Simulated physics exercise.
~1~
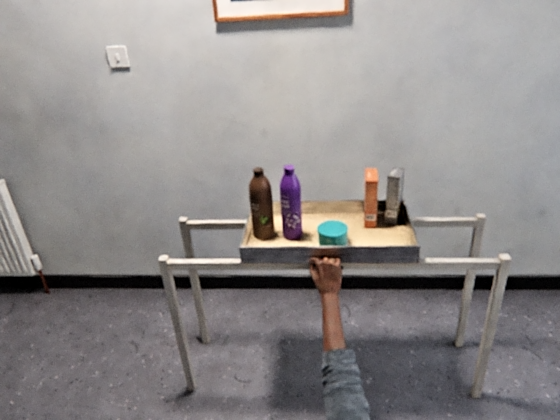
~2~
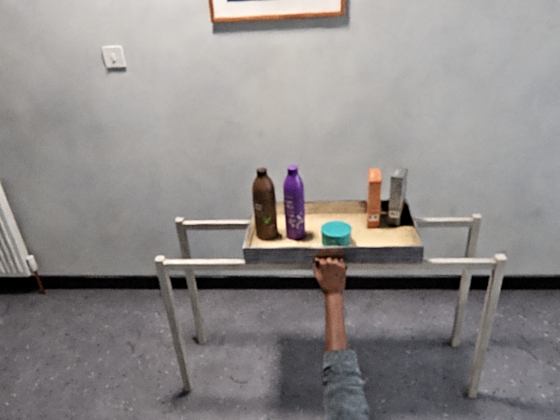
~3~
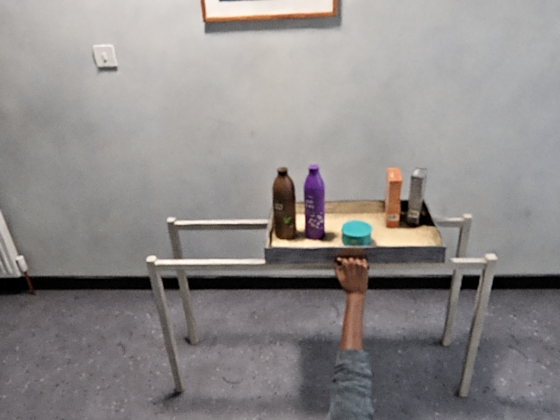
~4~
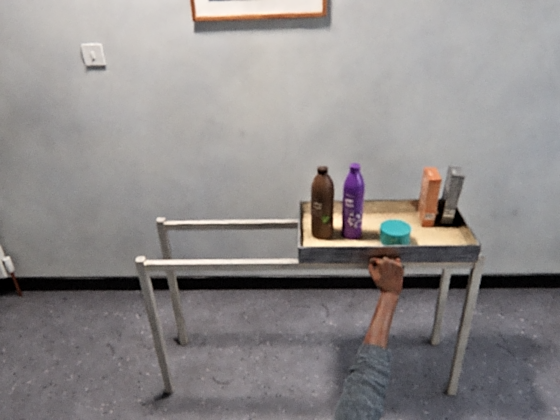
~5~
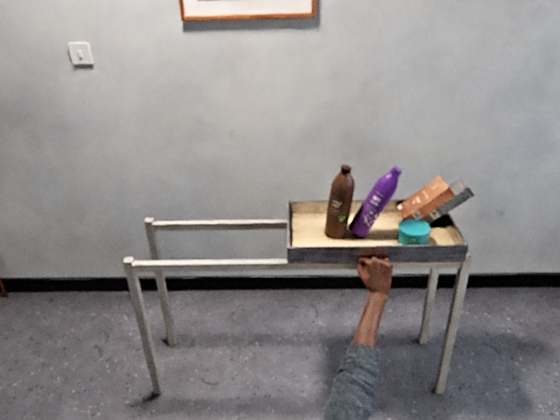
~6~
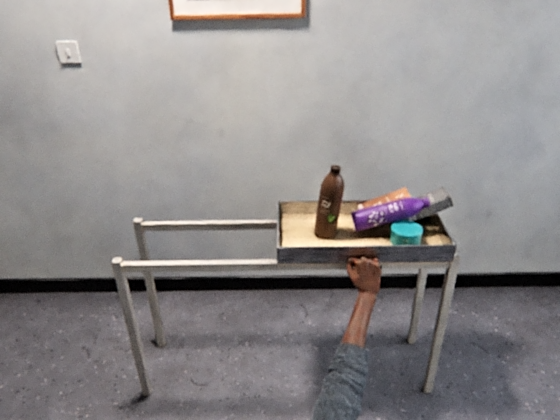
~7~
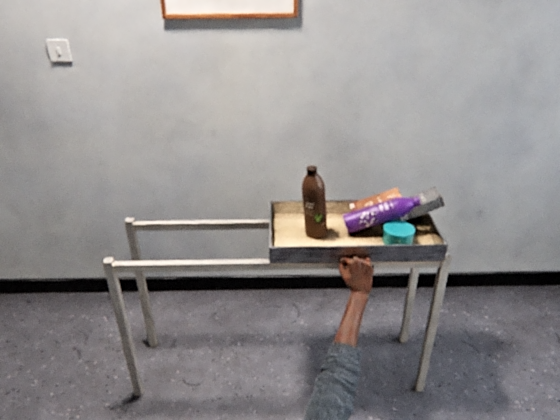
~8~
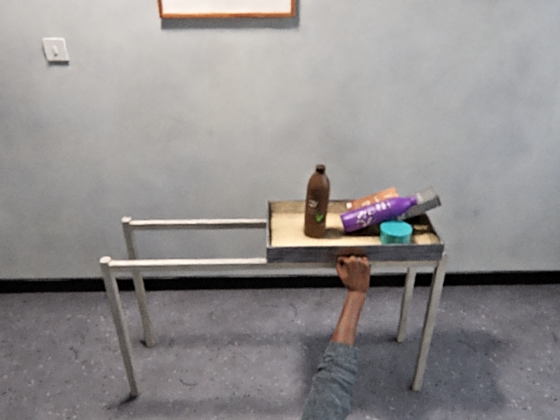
A hand slid a tray of toiletries right along a pale metal frame until it stopped at the end, and the purple bottle and the orange and grey packets toppled over, while the brown bottle stayed upright beside the turquoise tub.
